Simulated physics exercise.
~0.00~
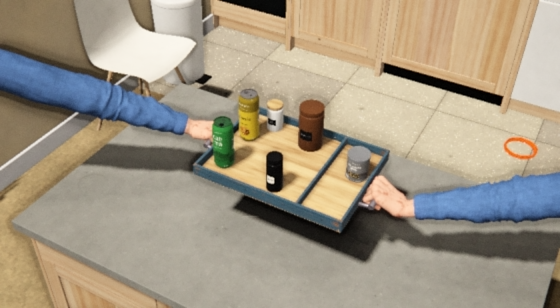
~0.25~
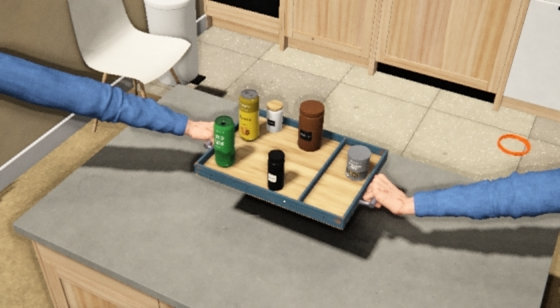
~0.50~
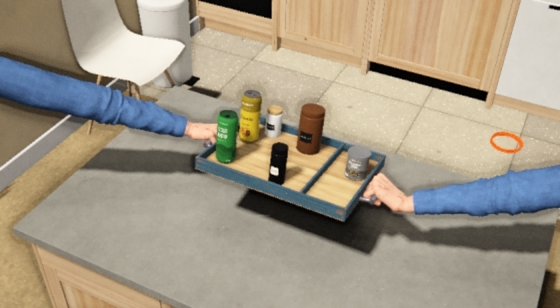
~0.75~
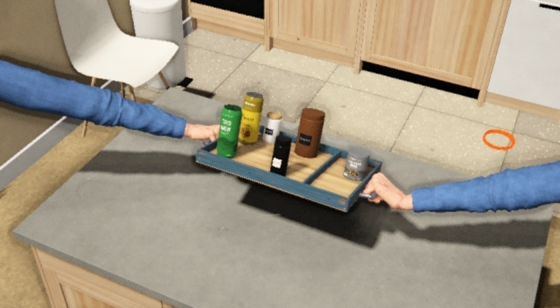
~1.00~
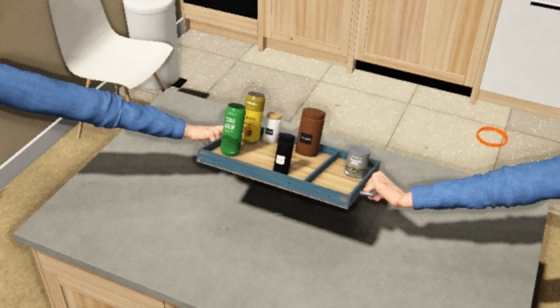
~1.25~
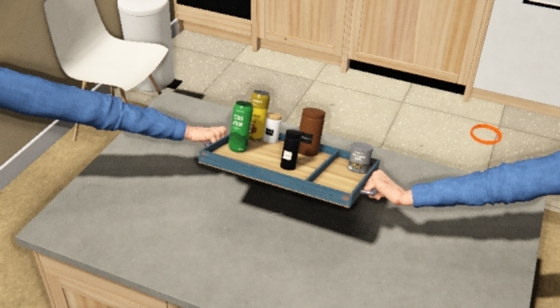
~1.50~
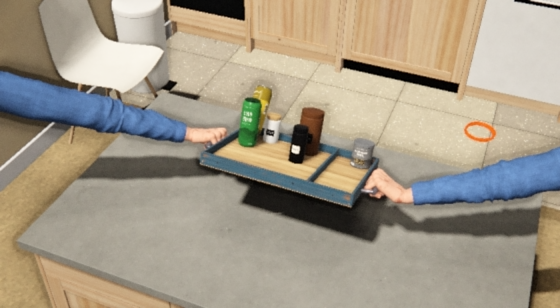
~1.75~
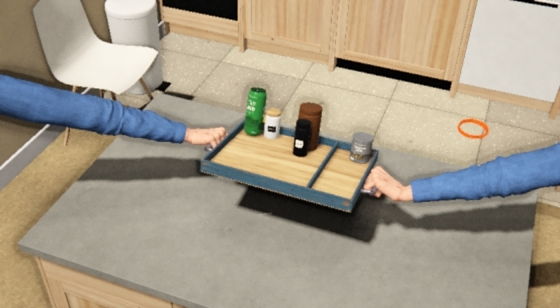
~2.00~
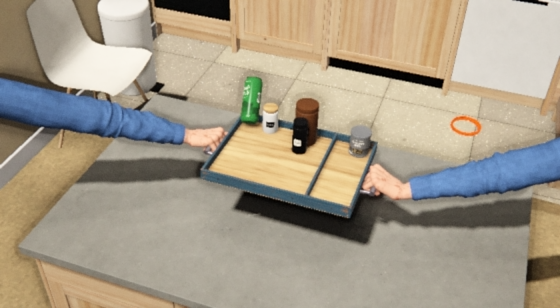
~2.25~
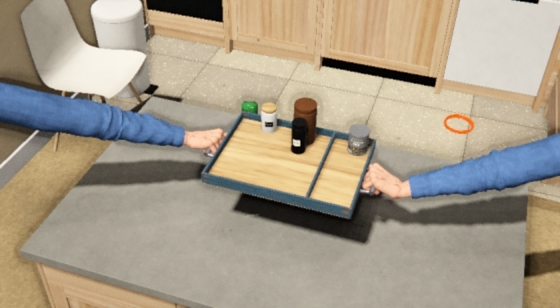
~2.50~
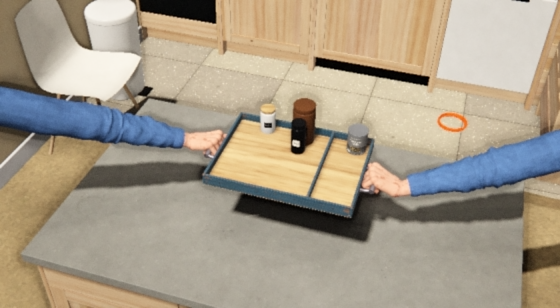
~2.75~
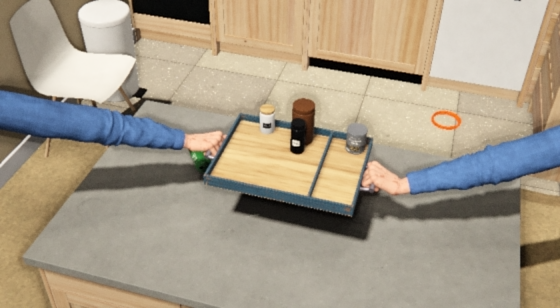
A hand-held tray tips away and levels, losing its yellow and green cans off the far edge.
